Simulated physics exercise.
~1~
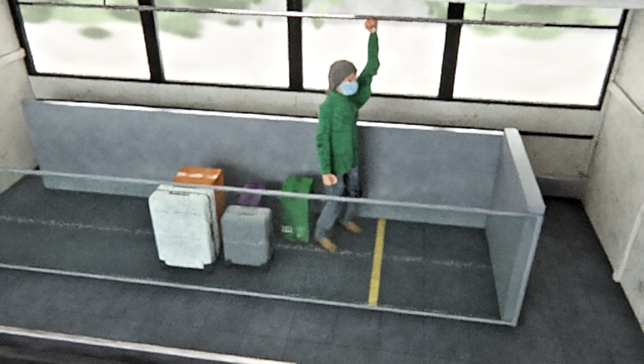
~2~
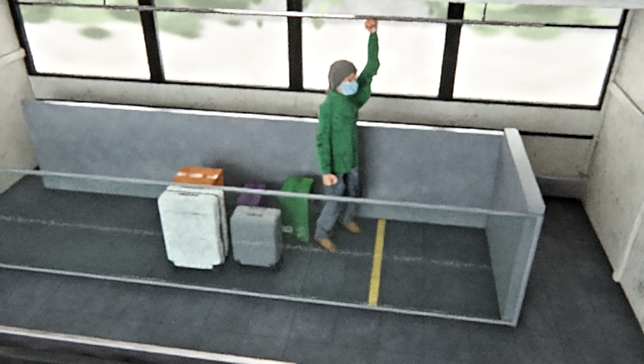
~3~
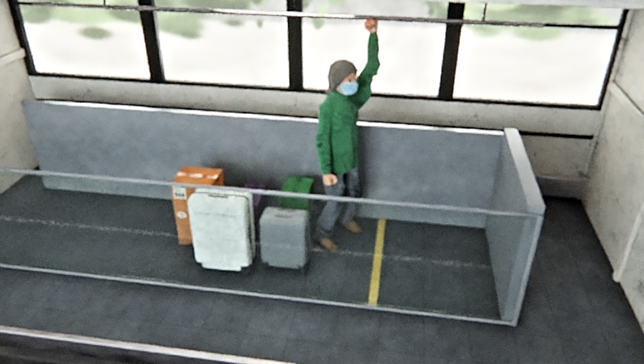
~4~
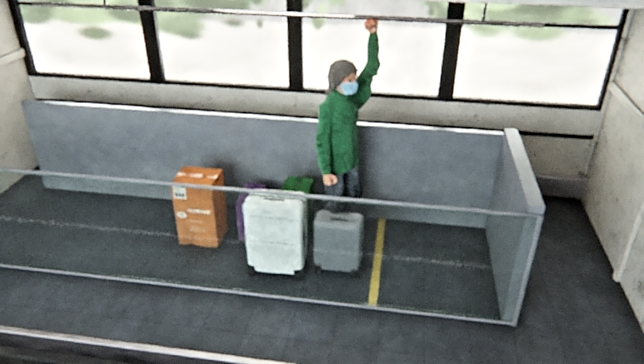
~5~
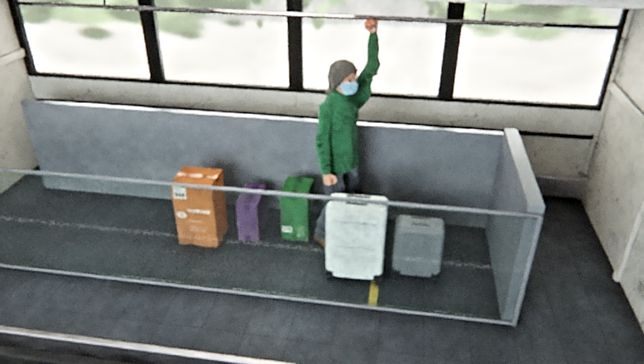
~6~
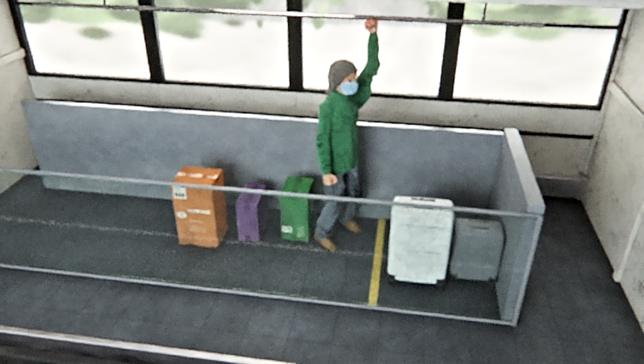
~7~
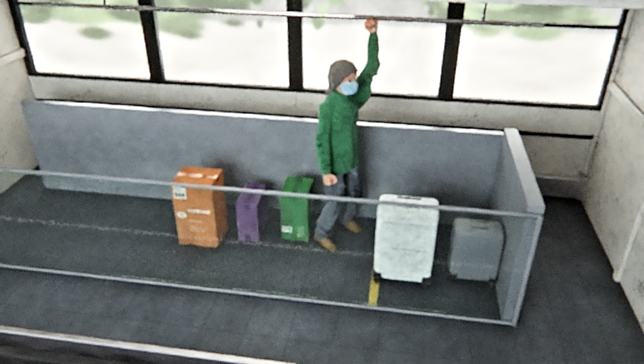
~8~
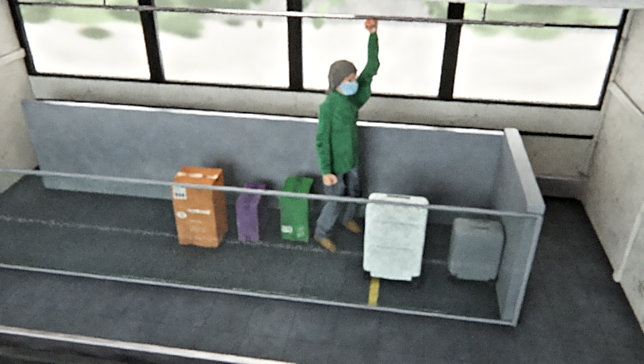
The clip opens on a bay with a low wall behind it, where a masked traveller in a green top and grey hat stands with one arm raised to a rail. A big white case and a small grey case stand at the left near an orange bag, a purple carton and a green pack. The two cases roll right together, passing in front of the traveller. Both cross the yellow line, and the grey one reaches the right end. The white case then rolls back left a little, ending by the line, while the grey case stays beyond it, upright.
